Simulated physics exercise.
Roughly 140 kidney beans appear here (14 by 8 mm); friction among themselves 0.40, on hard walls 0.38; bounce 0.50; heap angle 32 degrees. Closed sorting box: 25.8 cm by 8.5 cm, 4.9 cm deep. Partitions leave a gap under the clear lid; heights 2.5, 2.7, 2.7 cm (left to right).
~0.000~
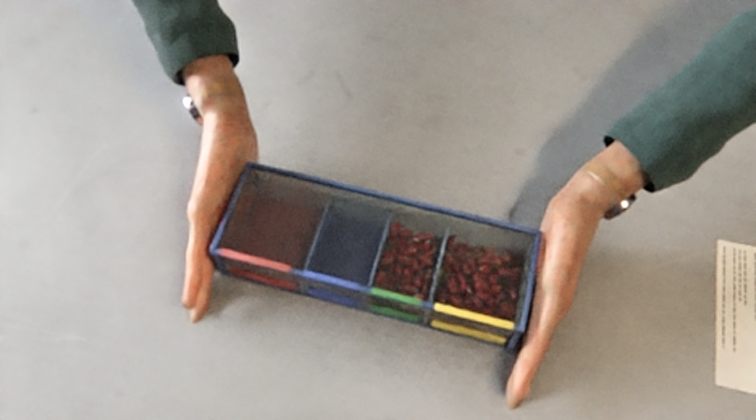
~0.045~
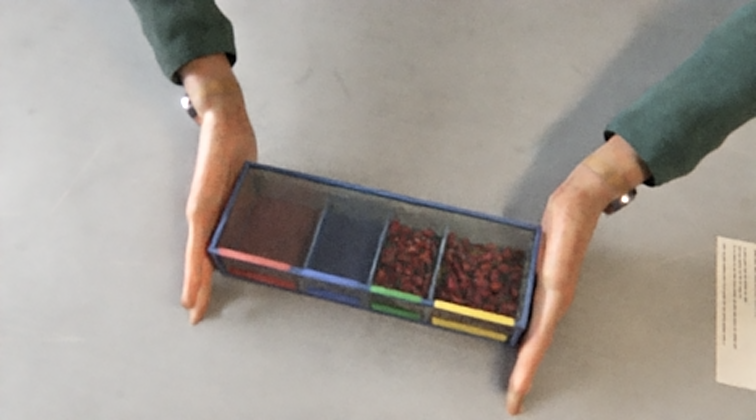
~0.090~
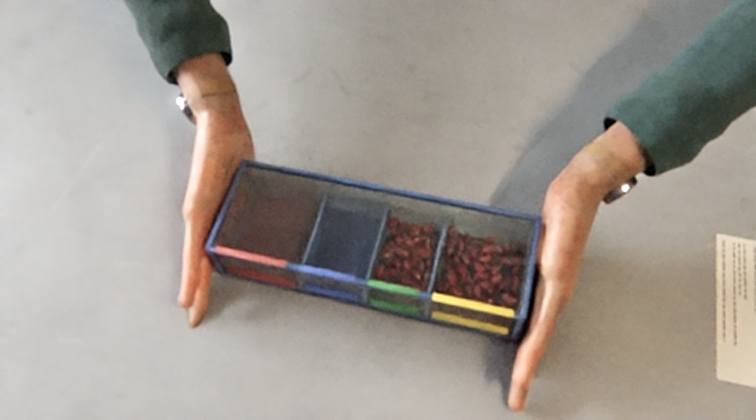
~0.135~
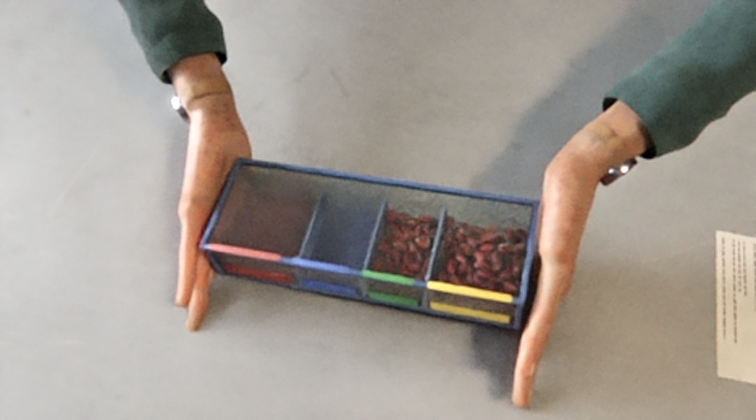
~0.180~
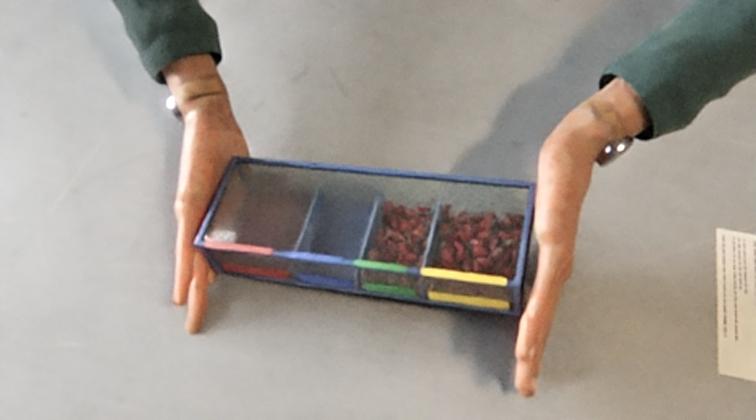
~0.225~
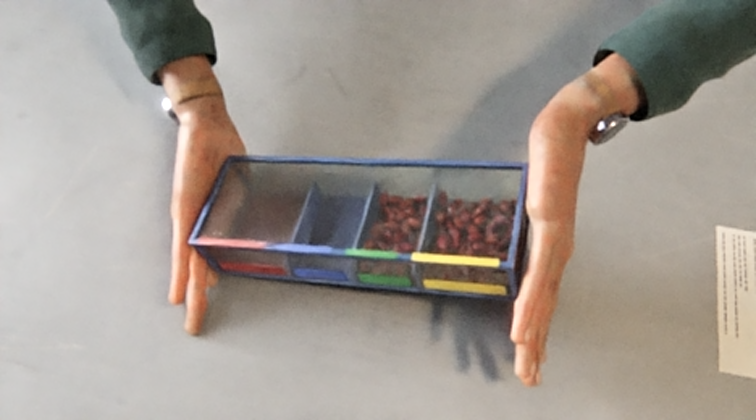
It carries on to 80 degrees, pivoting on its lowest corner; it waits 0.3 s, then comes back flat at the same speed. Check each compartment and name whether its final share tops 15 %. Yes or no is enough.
Red compartment, yes; blue compartment, no; green compartment, yes; yellow compartment, yes.
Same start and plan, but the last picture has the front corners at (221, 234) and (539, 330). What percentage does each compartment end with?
Red = 0 %; blue = 0 %; green = 30 %; yellow = 70 %.
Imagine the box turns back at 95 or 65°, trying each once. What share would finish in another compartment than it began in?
About 85 and about 25 per cent, in that order.
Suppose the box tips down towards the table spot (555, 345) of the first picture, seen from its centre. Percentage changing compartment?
The share would be about 15 percent.
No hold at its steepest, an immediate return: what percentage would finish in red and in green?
Then, in per cent: Red 35, green 30.
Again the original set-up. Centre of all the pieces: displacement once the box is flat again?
Net shift: Approx. 8.5 cm.
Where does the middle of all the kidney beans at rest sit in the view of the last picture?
After settling, the middle sits near (388, 248).
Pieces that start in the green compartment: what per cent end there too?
That compartment keeps close to 60 per cent of its own pieces.
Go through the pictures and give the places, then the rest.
The first picture shows box tilt 0 degrees, front corners at (216, 250) and (520, 327); green 40 %, yellow 60 %.
The second picture shows box tilt 1 degrees, front corners at (215, 249) and (521, 323).
The third picture shows box tilt 4 degrees, front corners at (212, 248) and (521, 315), lowest corner left back.
The fourth picture shows box tilt 8 degrees, front corners at (206, 245) and (519, 300), lowest corner left back.
The fifth picture shows box tilt 13 degrees, front corners at (201, 243) and (515, 283), lowest corner left back.
The sixth picture shows box tilt 18 degrees, front corners at (196, 240) and (508, 264), lowest corner left back; green 40 %, yellow 60 %. Its pace works out near 110 degrees a second.
Then, at 1.03 s, tilt 80 degrees; red 15 %, blue 10 %, green 45 %, yellow 30 %.
After 1.57 s, tilt 42 degrees; red 40 %, blue 5 %, green 30 %, yellow 20 %.
After 2.17 s, tilt 0 degrees; red 40 %, blue 5 %, green 30 %, yellow 20 %.
In the end, at 2.7 s, red 40 %, blue 5 %, green 30 %, yellow 20 %.
